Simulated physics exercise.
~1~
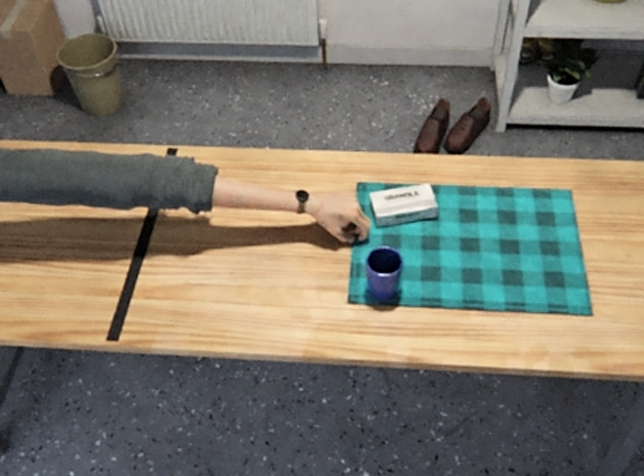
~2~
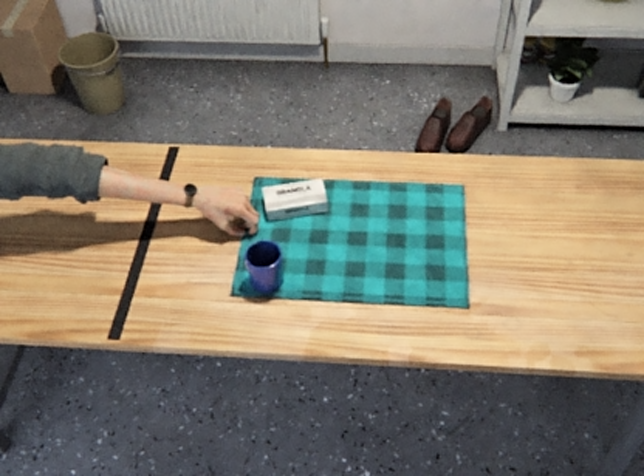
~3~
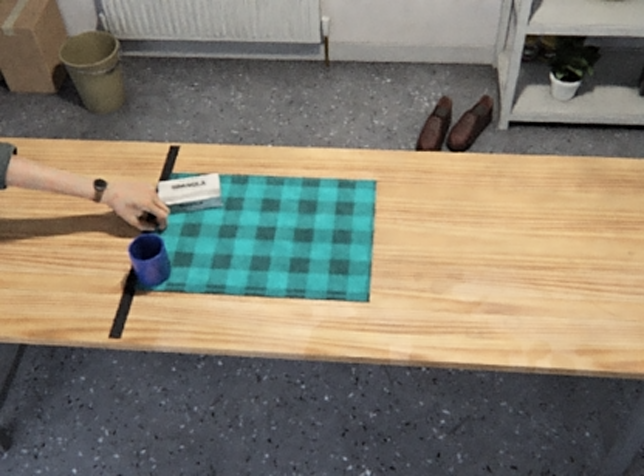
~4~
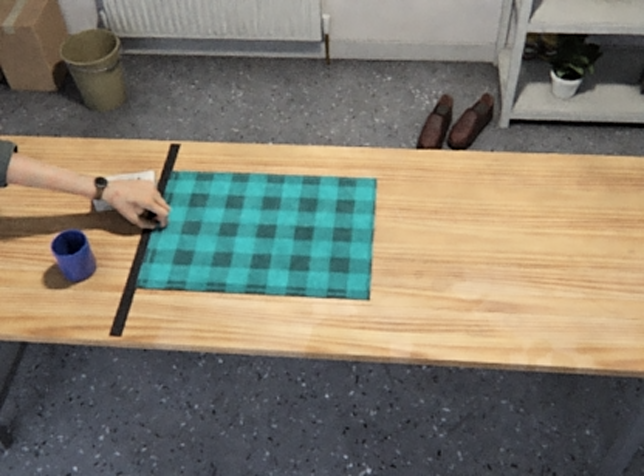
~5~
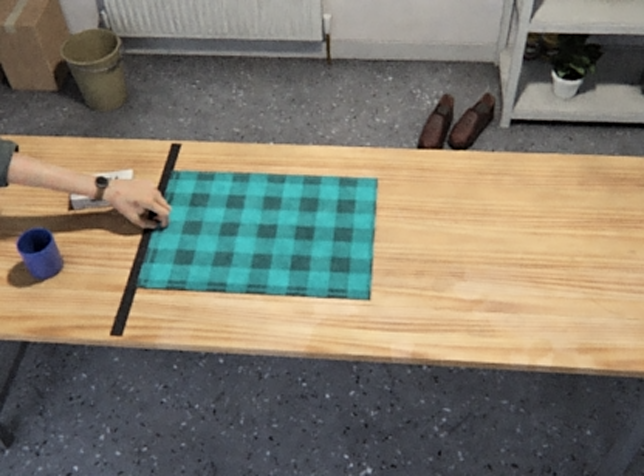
On a wooden table in a room with a speckled grey floor, a turquoise checked tea towel lies with a white packet and a blue mug near its left edge. A hand reaching in from the left grips that edge and drags the cloth left toward a strip of black tape, carrying both objects along. The hand stops at the tape, and the towel stops with it. The mug and the packet keep sliding left, off the cloth and past the tape. At the end, both stand on bare wood left of the tape, while the hand still holds the towel's edge.
